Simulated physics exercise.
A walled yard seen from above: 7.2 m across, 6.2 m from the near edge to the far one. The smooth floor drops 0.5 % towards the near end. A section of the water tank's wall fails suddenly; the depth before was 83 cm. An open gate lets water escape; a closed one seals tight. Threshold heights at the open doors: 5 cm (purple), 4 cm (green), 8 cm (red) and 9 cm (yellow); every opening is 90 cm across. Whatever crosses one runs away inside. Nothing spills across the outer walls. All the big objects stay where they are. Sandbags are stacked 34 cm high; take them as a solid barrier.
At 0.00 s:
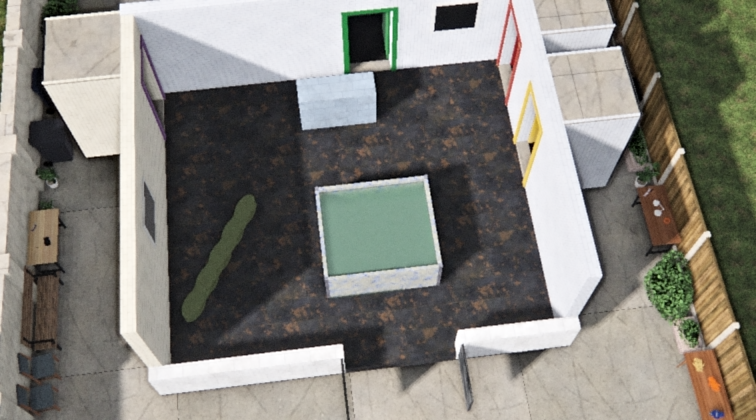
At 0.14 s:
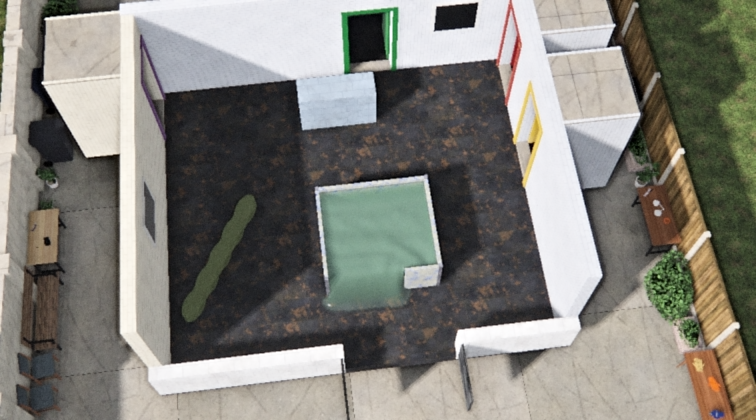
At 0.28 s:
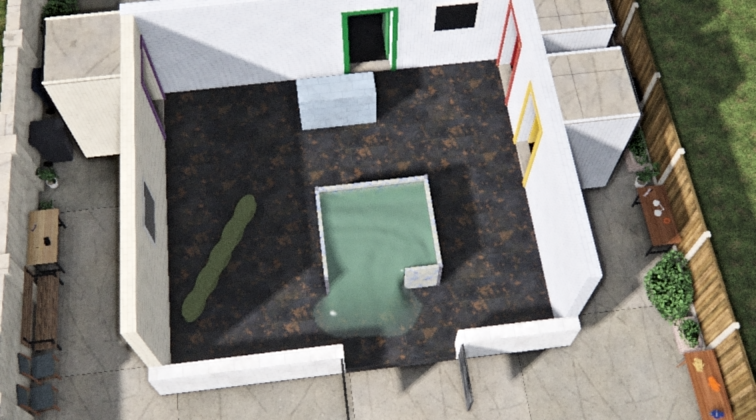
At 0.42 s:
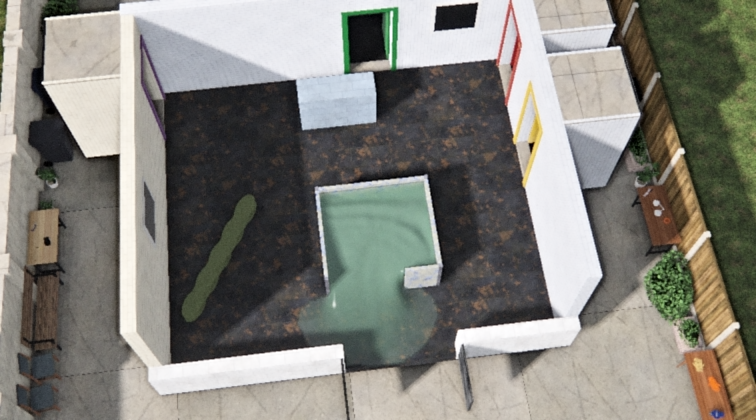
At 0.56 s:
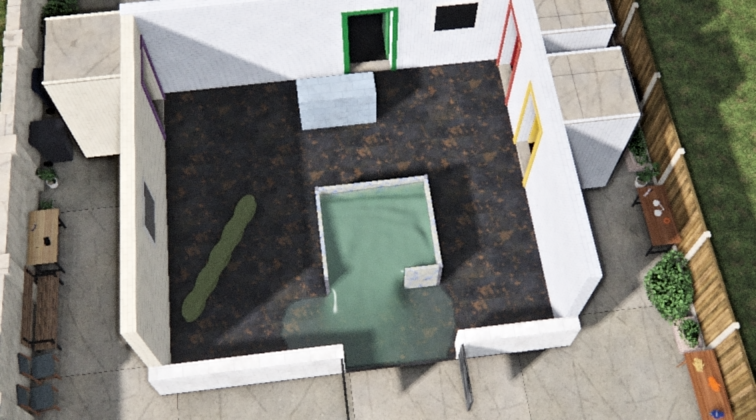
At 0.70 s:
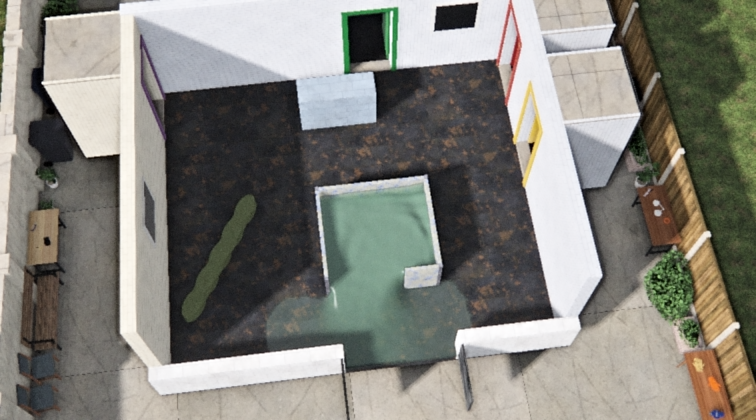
At first, a square tank of green water sits still on the dark floor of a white-walled yard, seen from above. Then part of its near wall opens, and water pours out toward the near end, spreading into a widening pool that reaches the gap in the front wall.
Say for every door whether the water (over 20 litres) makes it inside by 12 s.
Within that time: At the purple door it stays under the limit; at the green door it does not reach the limit; at the red door it stays under the limit; at the yellow door it keeps below the limit.
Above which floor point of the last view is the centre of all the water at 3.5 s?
At about (322, 285).
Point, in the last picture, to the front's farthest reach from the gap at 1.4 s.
At about (172, 377).
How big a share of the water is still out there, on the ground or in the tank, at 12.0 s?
Roughly 34 in a hundred.
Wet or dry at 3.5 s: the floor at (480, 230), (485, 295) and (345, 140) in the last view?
In turn: Not reached, not reached, dry.
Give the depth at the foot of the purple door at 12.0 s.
About 5.0 cm.
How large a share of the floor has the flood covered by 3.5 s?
About 30 per cent.
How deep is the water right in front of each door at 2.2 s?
Depths in cm: Purple 0, green 0, red 0, yellow 0.
After 1.4 s water covers 15 % of the floor and is deepest (48 cm) near (337, 357); purple door not reached, green door not reached, red door not reached, yellow door not reached.
After 2.2 s water covers 20 % of the floor and is deepest (35 cm) near (180, 329); purple door not reached, green door not reached, red door not reached, yellow door not reached.
After 3.5 s water covers 30 % of the floor and is deepest (25 cm) near (201, 373); purple door not reached, green door not reached, red door not reached, yellow door not reached.
After 7.0 s water covers 50 % of the floor and is deepest (12 cm) near (172, 377); purple door 3 cm at the sill, 0 L in, green door not reached, red door not reached, yellow door not reached.
After 12.0 s water covers 65 % of the floor and is deepest (6 cm) near (172, 377); purple door 5 cm at the sill, 0 L in, green door 2 cm at the sill, 0 L in, red door not reached, yellow door 1 cm at the sill, 0 L in.
